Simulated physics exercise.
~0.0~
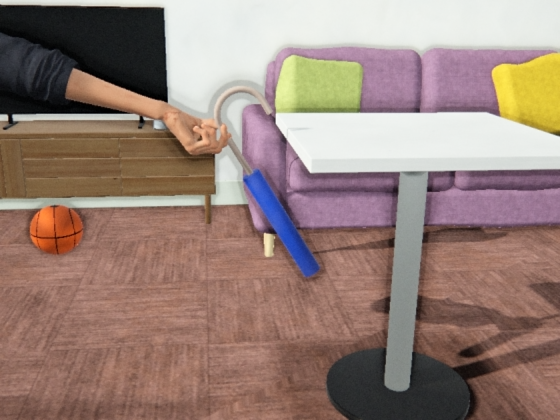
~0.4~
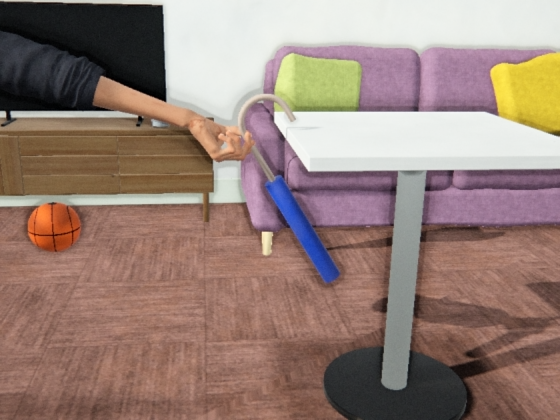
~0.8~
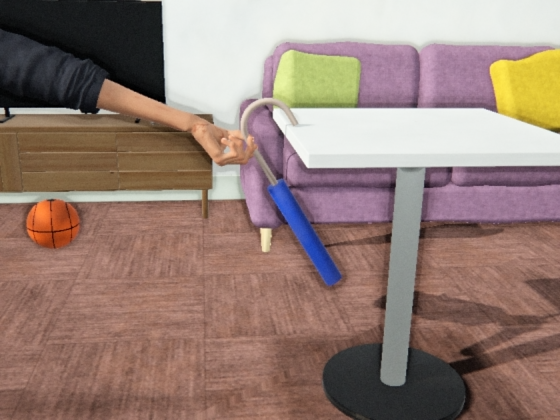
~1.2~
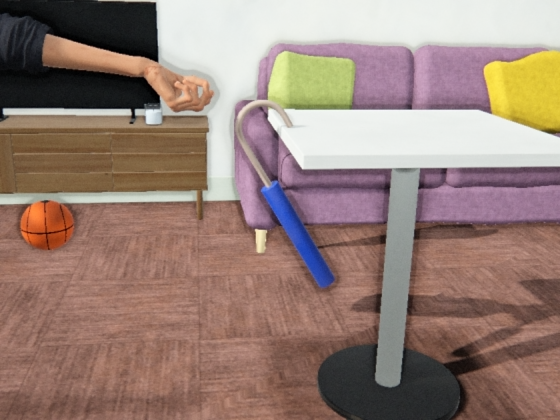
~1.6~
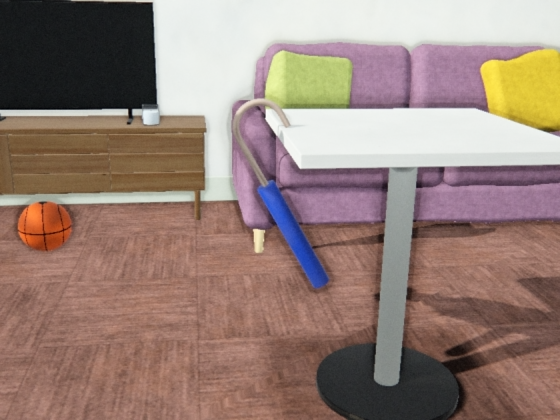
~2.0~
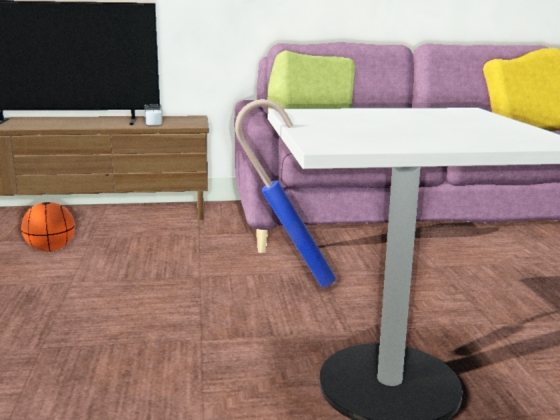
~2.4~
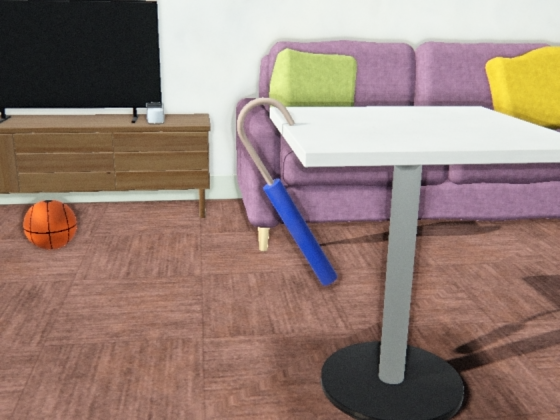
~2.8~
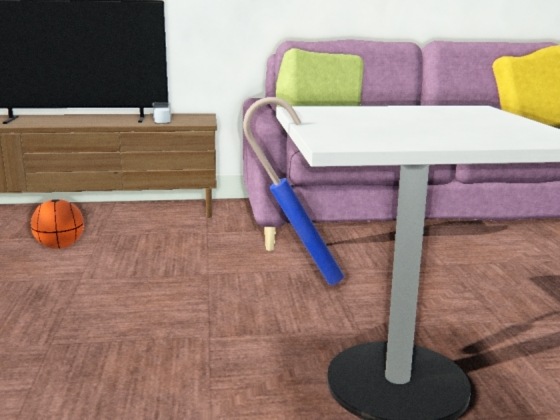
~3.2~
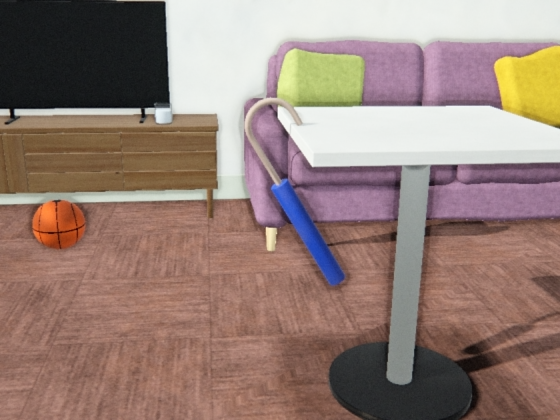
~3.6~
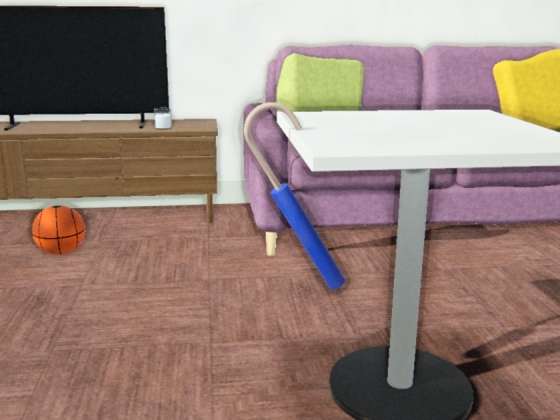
A hand moves a blue umbrella with a curved handle to the right and hooks it over the left edge of a white table, then lets go and withdraws to the left. The umbrella stays hanging there at a slant, with a purple sofa and a basketball behind.
